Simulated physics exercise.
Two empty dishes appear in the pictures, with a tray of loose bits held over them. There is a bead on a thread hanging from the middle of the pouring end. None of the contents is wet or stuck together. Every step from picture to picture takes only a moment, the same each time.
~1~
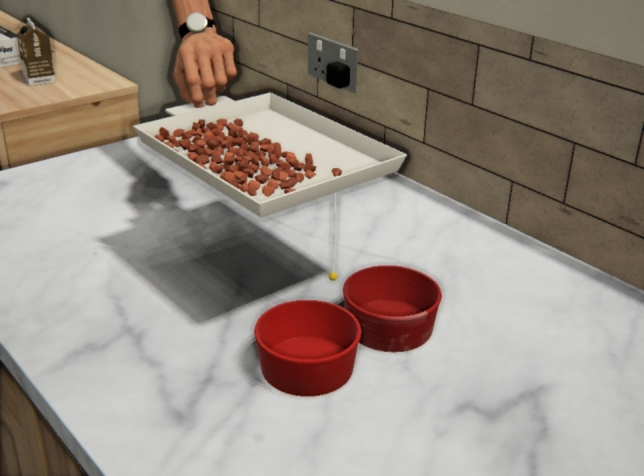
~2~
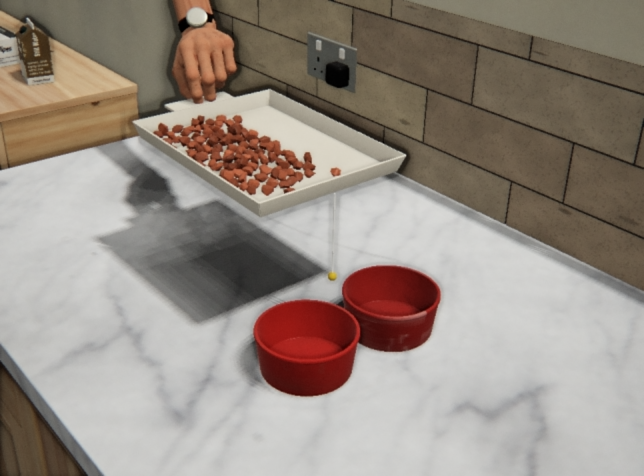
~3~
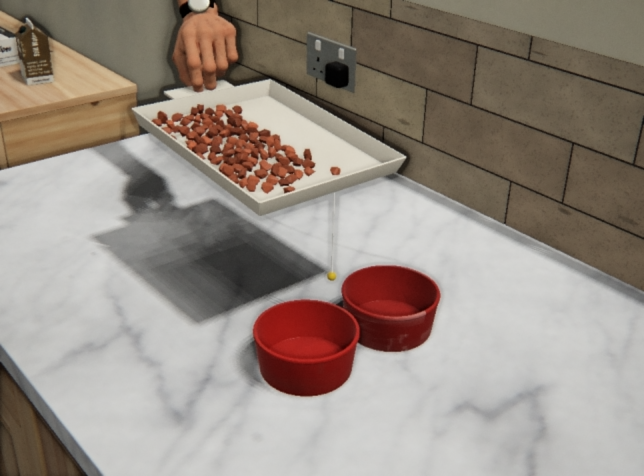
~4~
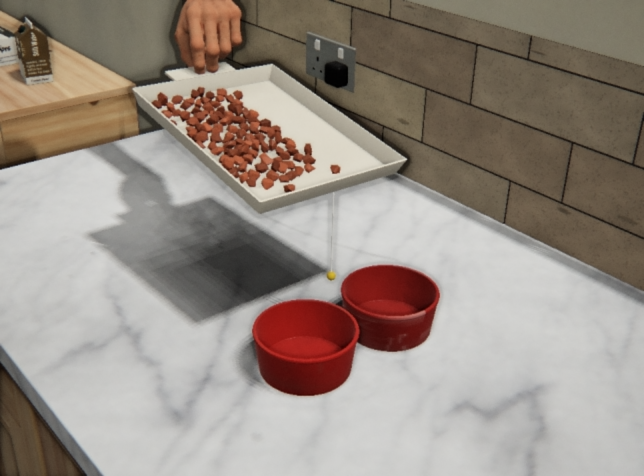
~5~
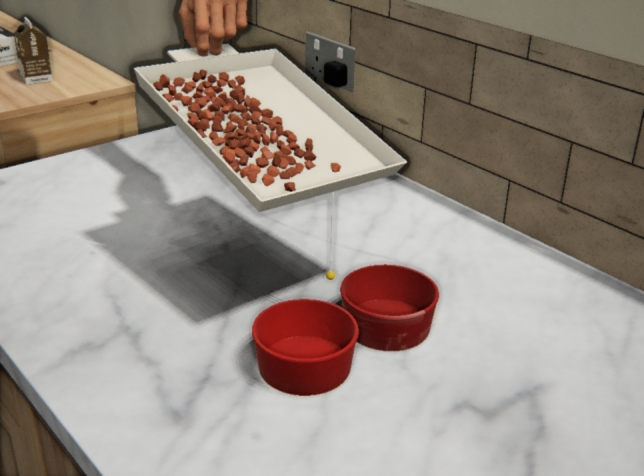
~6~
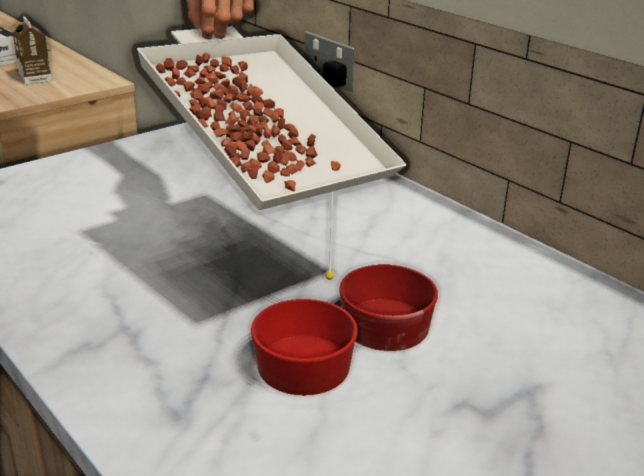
A hand slowly raises the handle end of a tray of reddish bits above two red dishes.
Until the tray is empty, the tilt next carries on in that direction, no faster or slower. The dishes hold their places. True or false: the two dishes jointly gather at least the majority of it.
True, they gather the majority.
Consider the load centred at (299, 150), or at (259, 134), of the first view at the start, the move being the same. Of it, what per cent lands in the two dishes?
80 per cent for the first try, 60 per cent for the second.
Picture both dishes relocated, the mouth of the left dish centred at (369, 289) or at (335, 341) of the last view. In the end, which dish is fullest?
The left of the pair the first time, the right of the pair the second.
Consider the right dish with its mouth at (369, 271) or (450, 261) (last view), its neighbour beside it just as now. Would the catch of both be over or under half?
First place: Short of half; second place: Beyond half.
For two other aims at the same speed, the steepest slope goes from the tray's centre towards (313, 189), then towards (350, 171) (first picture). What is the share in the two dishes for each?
Shares: About 80 in a hundred, then about 50 in a hundred.
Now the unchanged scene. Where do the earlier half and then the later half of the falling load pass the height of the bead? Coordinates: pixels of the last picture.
Near (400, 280) and later near (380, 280).
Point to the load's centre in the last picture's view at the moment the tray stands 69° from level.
In the last view the centre sits at roughly (349, 178).
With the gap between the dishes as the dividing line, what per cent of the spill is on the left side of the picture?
Roughly 0 in a hundred.
Just after the last frame, tray tipped steeply; the larger part on the tray; just a few in the right dish; about a tenth in the air.
A moment on, tray tipped past a quarter turn; about a tenth on the tray; about a tenth in the left dish; roughly half in the right dish; roughly a quarter outside both; about a tenth in the air.
Further on, tray tipped past a quarter turn; about a tenth in the left dish; roughly two thirds in the right dish; roughly a quarter outside both.
When it is over, tray tipped past a quarter turn; about a tenth in the left dish; roughly two thirds in the right dish; roughly a quarter outside both.
